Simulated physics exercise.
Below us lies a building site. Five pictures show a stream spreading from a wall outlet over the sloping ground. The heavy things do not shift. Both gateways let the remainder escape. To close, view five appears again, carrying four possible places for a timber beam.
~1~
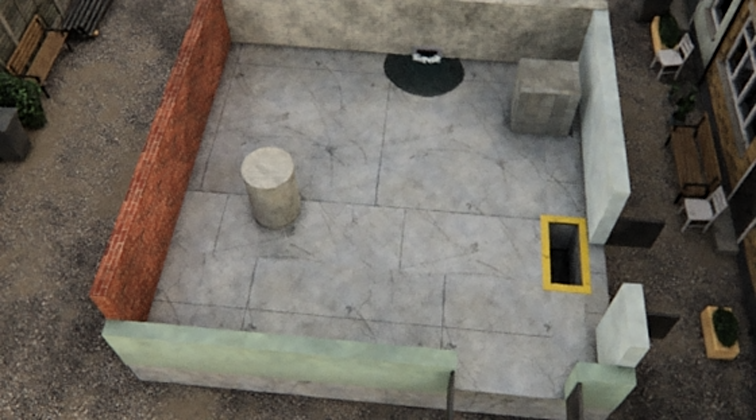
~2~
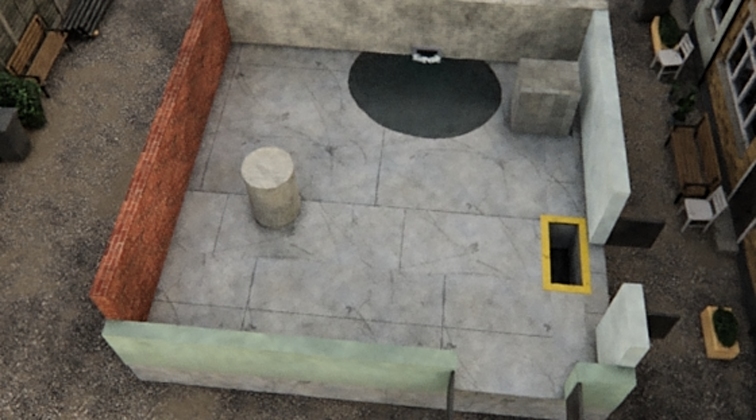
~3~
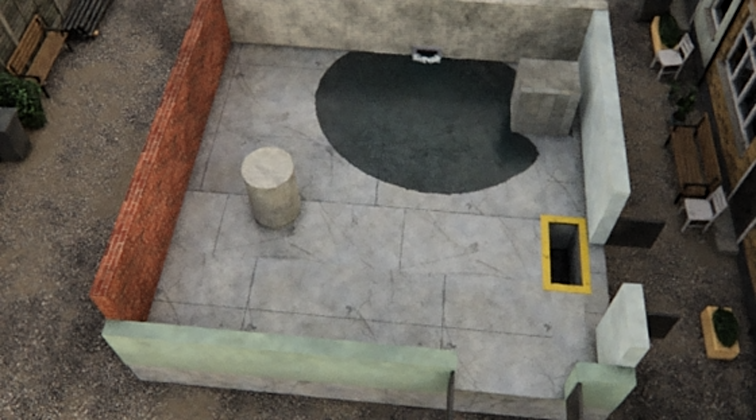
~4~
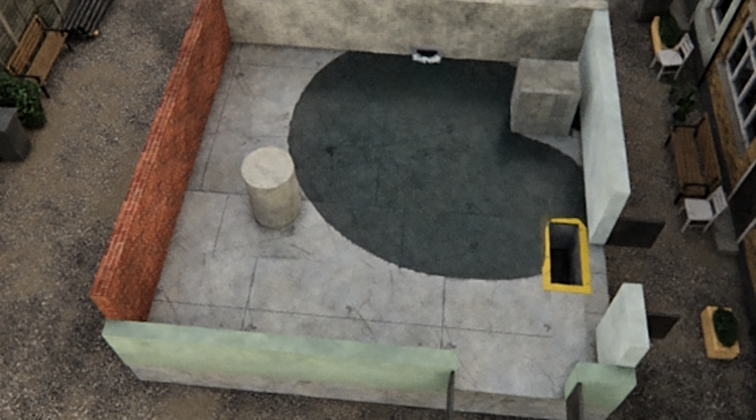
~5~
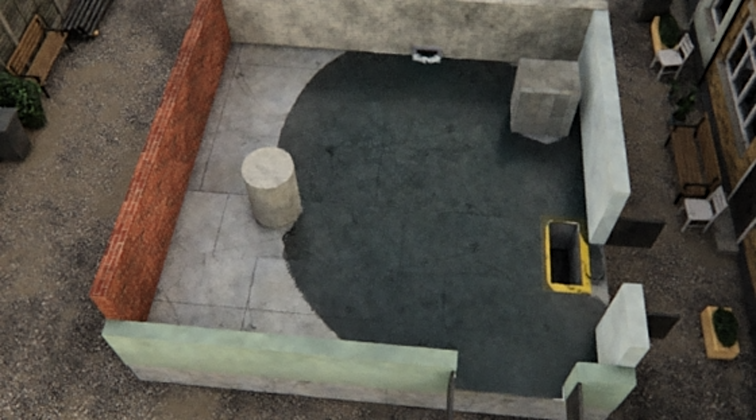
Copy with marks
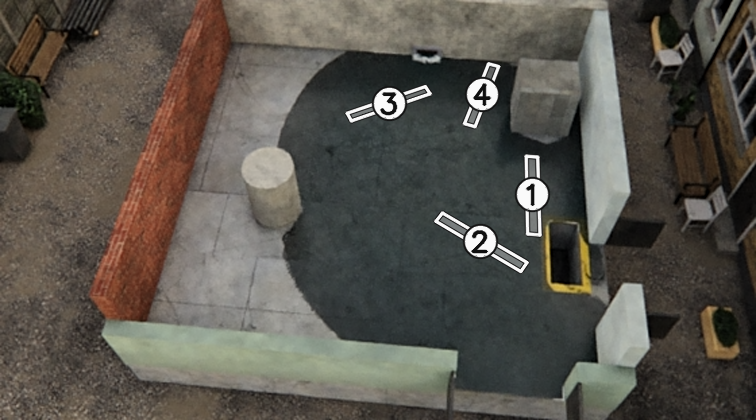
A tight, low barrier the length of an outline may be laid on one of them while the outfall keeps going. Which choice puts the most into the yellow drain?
Use position 2.
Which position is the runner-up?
Here it is position 3.
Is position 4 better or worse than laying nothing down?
It is worse.
On the marked copy, 1 from (533, 234) to (531, 156); 2 from (439, 217) to (523, 266); 3 from (349, 117) to (427, 90); 4 from (469, 125) to (493, 65).
For position 1, about 18 % of the stream runs into the yellow drain, about 82 % out by the gates.
For position 2, about 55 % of the stream runs into the yellow drain, about 44 % out by the gates.
For position 3, about 37 % of the stream runs into the yellow drain, about 63 % out by the gates.
For position 4, about 19 % of the stream runs into the yellow drain, about 80 % out by the gates.
